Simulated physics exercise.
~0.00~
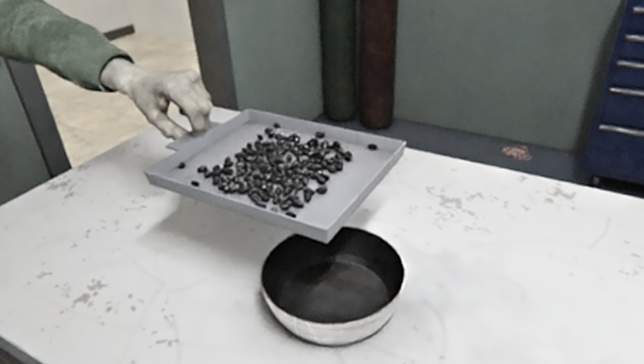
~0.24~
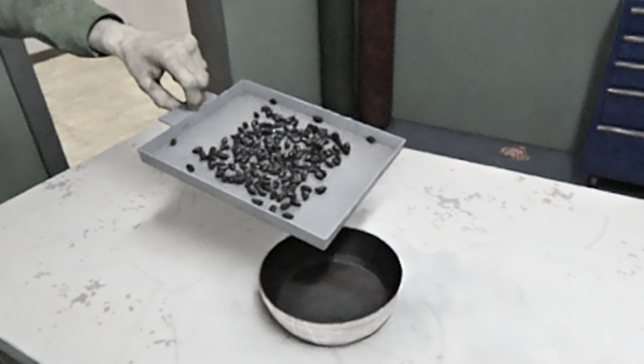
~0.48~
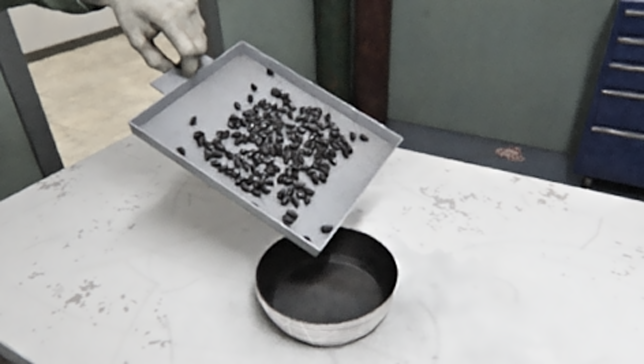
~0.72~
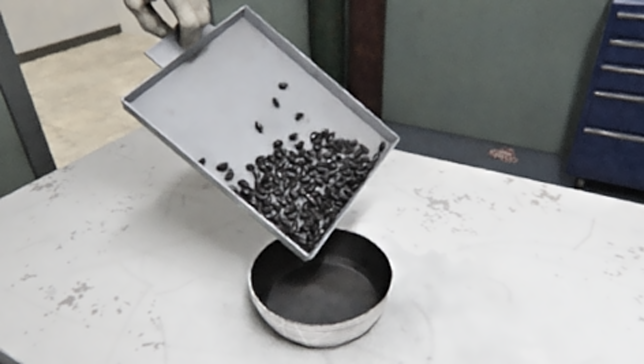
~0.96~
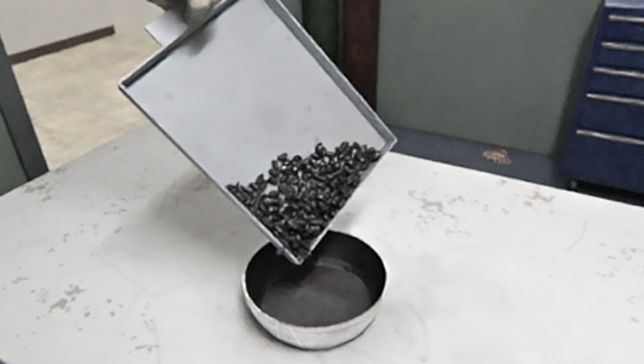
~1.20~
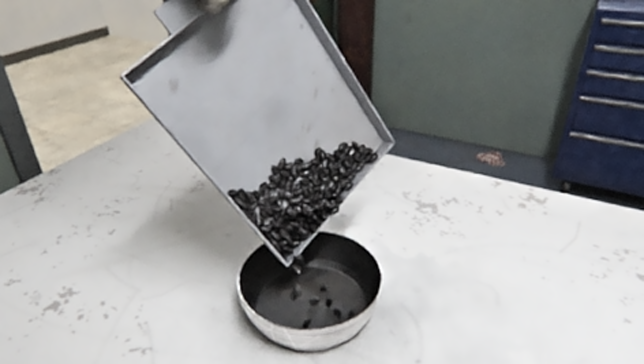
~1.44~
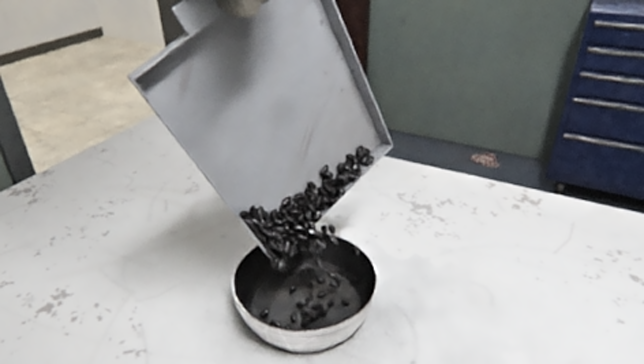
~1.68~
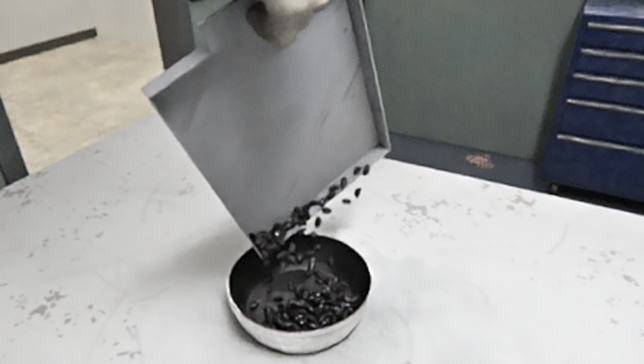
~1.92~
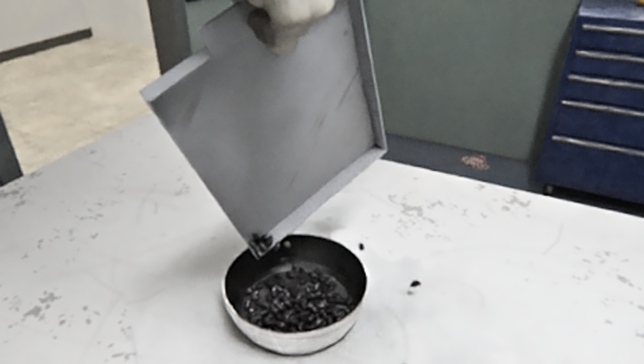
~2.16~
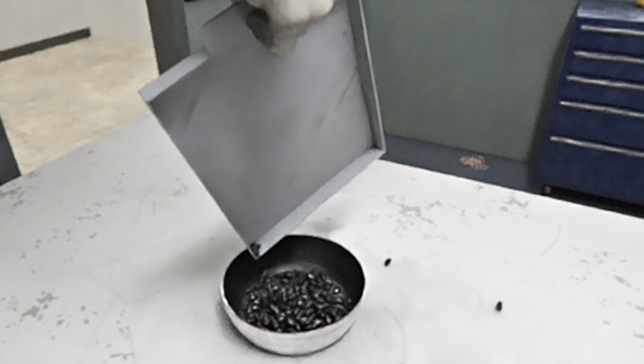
Black beans slide off a tilting gray tray into a round pan, a few scattering.
